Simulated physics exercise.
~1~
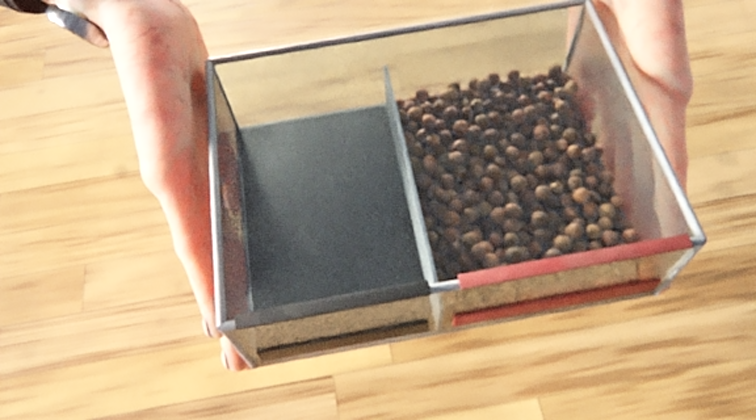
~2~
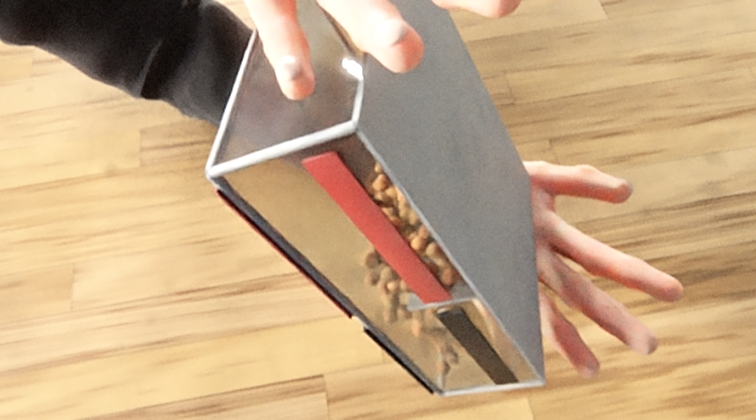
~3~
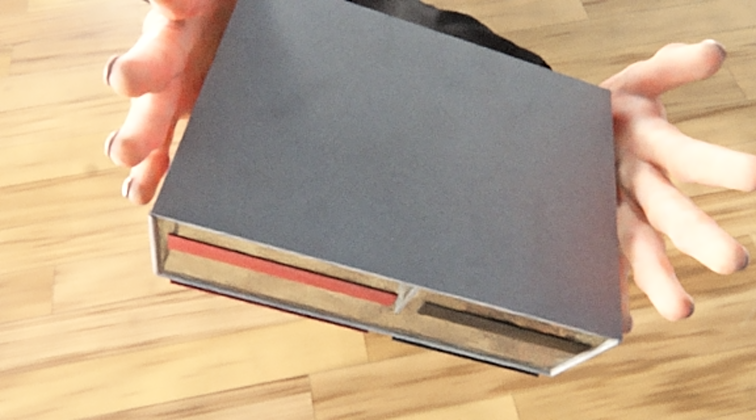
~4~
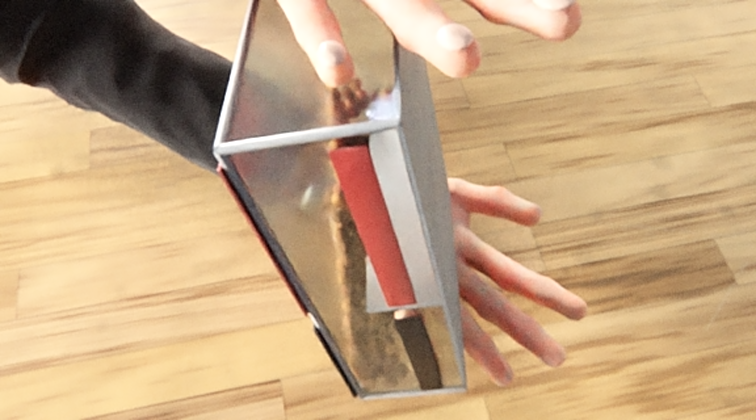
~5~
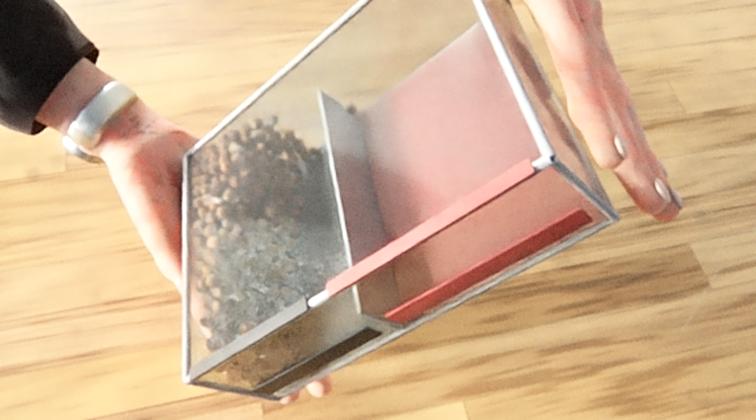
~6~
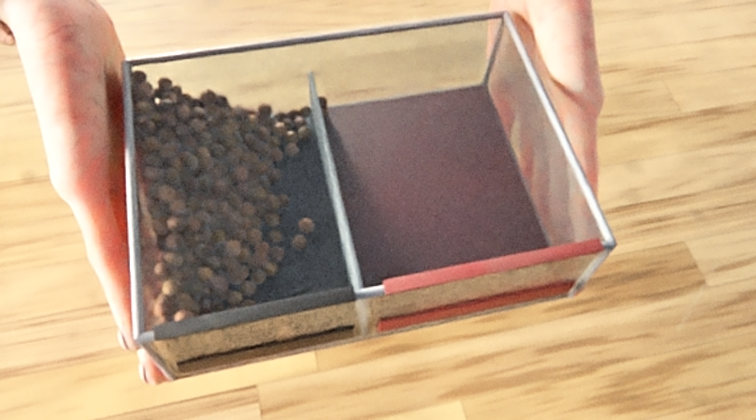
Above a wooden floor, two hands held a clear-lidded box of small brown balls on its red-marked right side, flipped it upside down, then turned it back level, leaving the balls piled in the black-marked left side and the red side empty.
